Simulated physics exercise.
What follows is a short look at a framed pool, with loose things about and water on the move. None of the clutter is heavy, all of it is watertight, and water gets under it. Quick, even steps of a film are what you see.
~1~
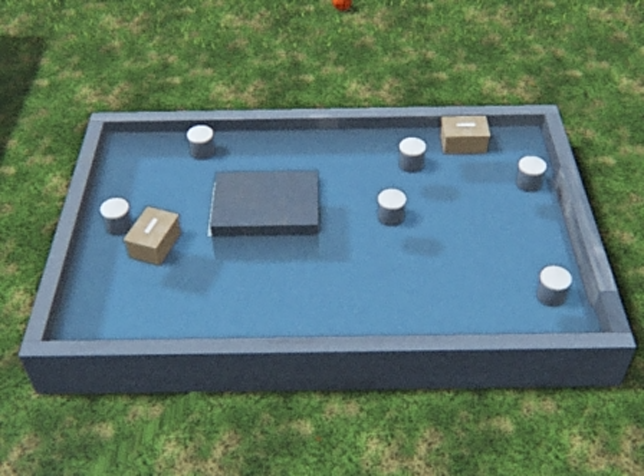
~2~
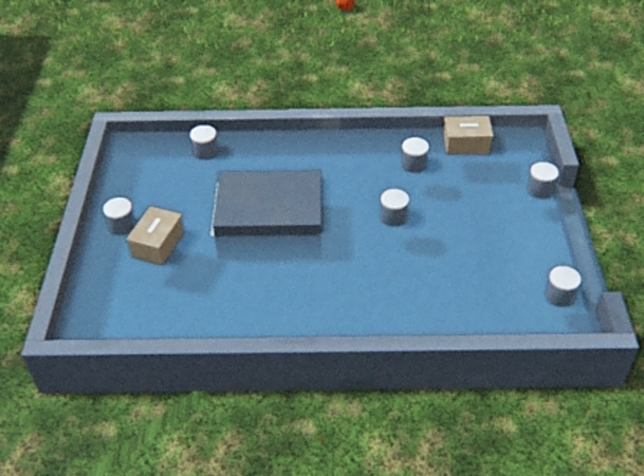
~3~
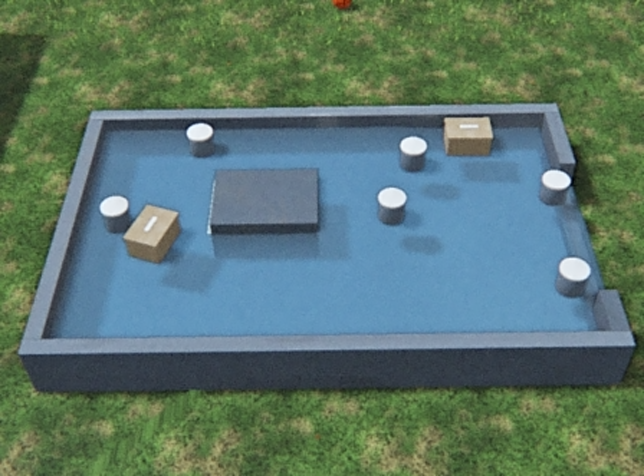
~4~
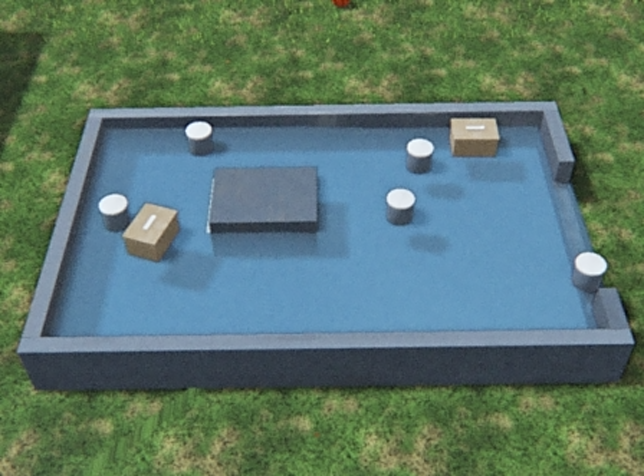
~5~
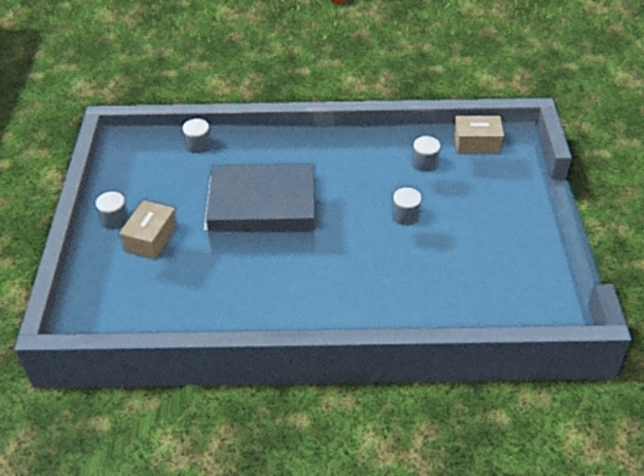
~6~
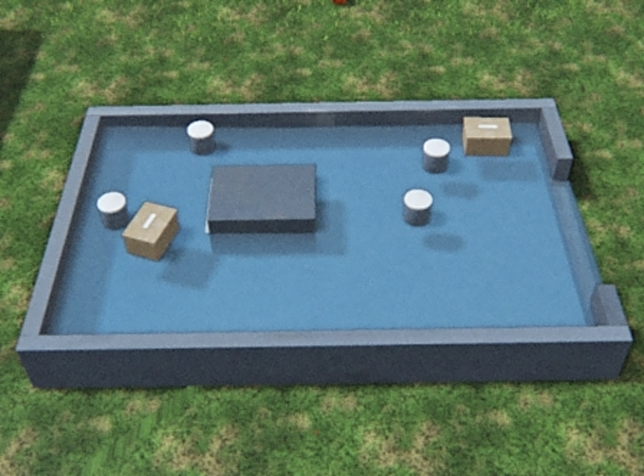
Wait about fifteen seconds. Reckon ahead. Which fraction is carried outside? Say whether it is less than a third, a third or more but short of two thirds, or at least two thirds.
The share is one third to two thirds.
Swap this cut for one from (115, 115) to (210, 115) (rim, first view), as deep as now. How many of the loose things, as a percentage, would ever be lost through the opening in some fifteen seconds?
Result: 40 per cent.
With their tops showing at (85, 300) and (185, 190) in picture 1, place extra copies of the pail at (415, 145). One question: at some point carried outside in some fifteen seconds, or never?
Result, in order - stuck, stuck.
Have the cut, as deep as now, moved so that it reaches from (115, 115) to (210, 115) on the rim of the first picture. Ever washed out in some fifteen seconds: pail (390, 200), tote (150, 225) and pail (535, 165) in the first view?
For the three items in order: Contained, escaped, contained.
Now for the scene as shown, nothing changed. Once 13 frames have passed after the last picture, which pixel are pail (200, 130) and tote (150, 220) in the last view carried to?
Look for them around (259, 133) and (189, 251).
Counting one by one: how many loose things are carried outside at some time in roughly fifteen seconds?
The figure is 4.
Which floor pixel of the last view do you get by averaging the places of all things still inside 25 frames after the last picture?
Somewhere near (305, 242) in the last view.
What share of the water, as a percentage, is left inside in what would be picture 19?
Estimate: Near 70 in a hundred.
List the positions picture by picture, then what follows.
A pail at (392, 199) floats; a pail at (413, 146) floats; 0 of 8 have shifted, in the first frame.
A pail at (395, 199), afloat; a pail at (416, 146), afloat; 2 of 8 have shifted, in the second frame.
A pail at (392, 197) floats; a pail at (414, 146) floats; 2 of 8 have shifted, in the third frame.
A pail at (401, 198) floats, close to its start; a pail at (420, 148), afloat, close to its start; 5 of 8 have shifted, in the fourth frame.
A pail at (407, 197) floats, close to its start; a pail at (427, 145) floats, close to its start; 5 of 8 have shifted, in the fifth frame.
A pail at (418, 199), afloat, close to its start; a pail at (437, 147), afloat, close to its start; 5 of 8 have shifted, in the sixth frame.
A moment on, 2 of 8 are out; 6 afloat.
Next, 3 of 8 are out; 5 afloat.
Later, 4 of 8 are out; 4 afloat.
In the end, 4 of 8 are out; 4 afloat.
